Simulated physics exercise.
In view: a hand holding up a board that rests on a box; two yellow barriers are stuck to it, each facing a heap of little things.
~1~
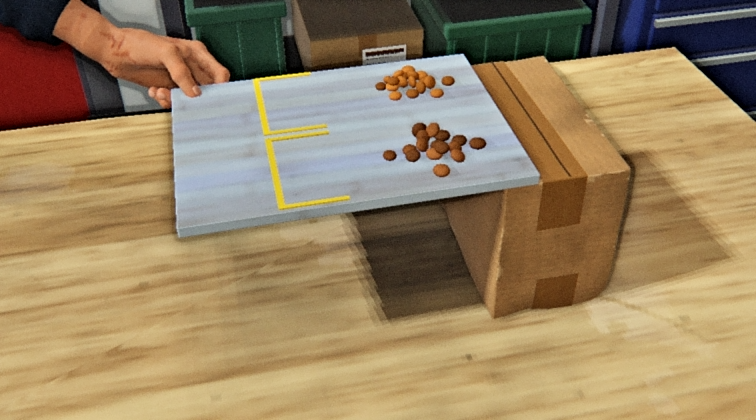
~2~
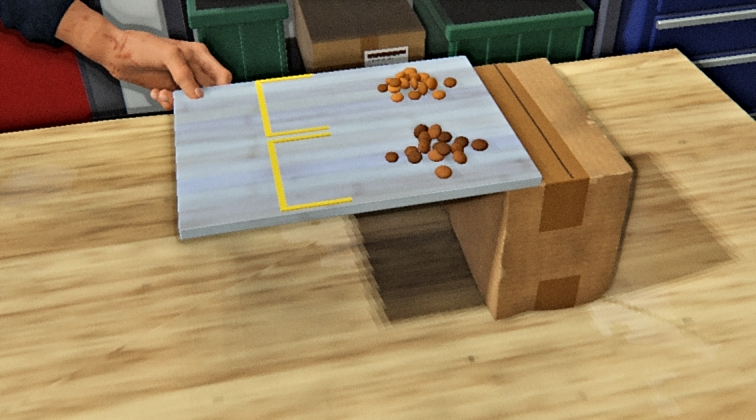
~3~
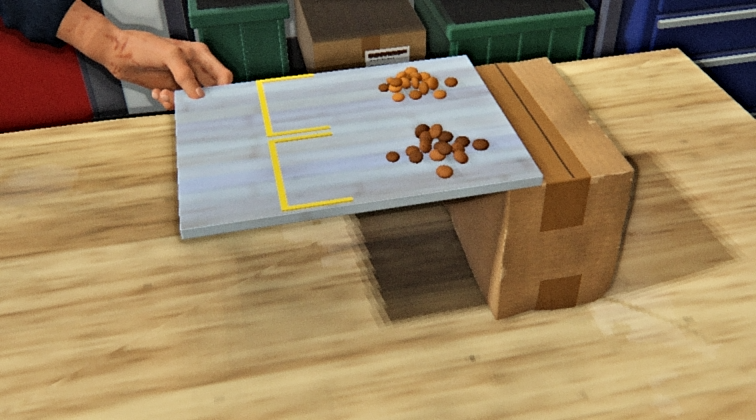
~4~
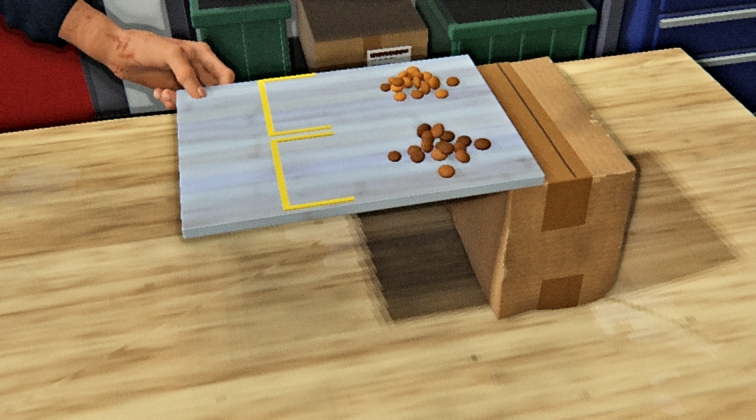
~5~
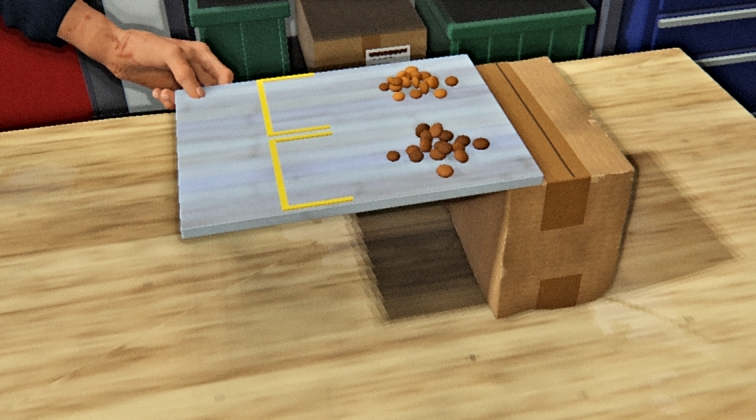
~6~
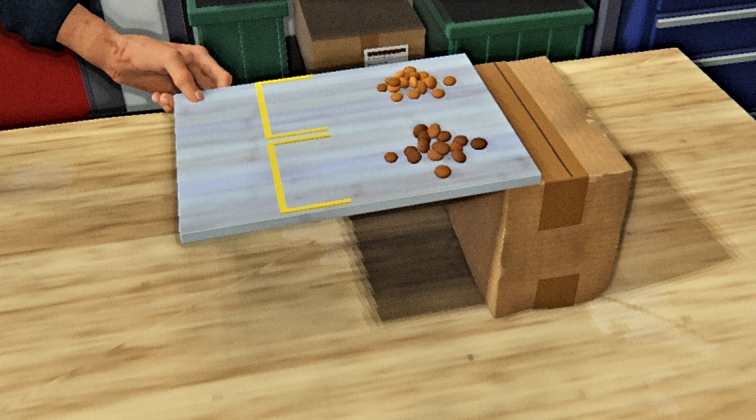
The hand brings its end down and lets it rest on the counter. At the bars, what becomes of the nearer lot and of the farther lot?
The nearer lot moves on past. The farther lot moves on past.
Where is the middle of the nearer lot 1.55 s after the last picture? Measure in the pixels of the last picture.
Somewhere close to (416, 181).
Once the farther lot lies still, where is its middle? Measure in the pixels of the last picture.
About (183, 253).
Then, 0.75 s on from there, board sloping at 14°; nearer lot where it was; farther lot where it was.
Then, 1.55 s on from there, board sloping at 29°; nearer lot on its way down; farther lot on its way down.
Then, 2.50 s on from there, board resting at 37°; nearer lot all but a few past its bar; farther lot all but a few past its bar.
In the end, board resting at 37°; nearer lot all but a few past its bar; farther lot all but a few past its bar.
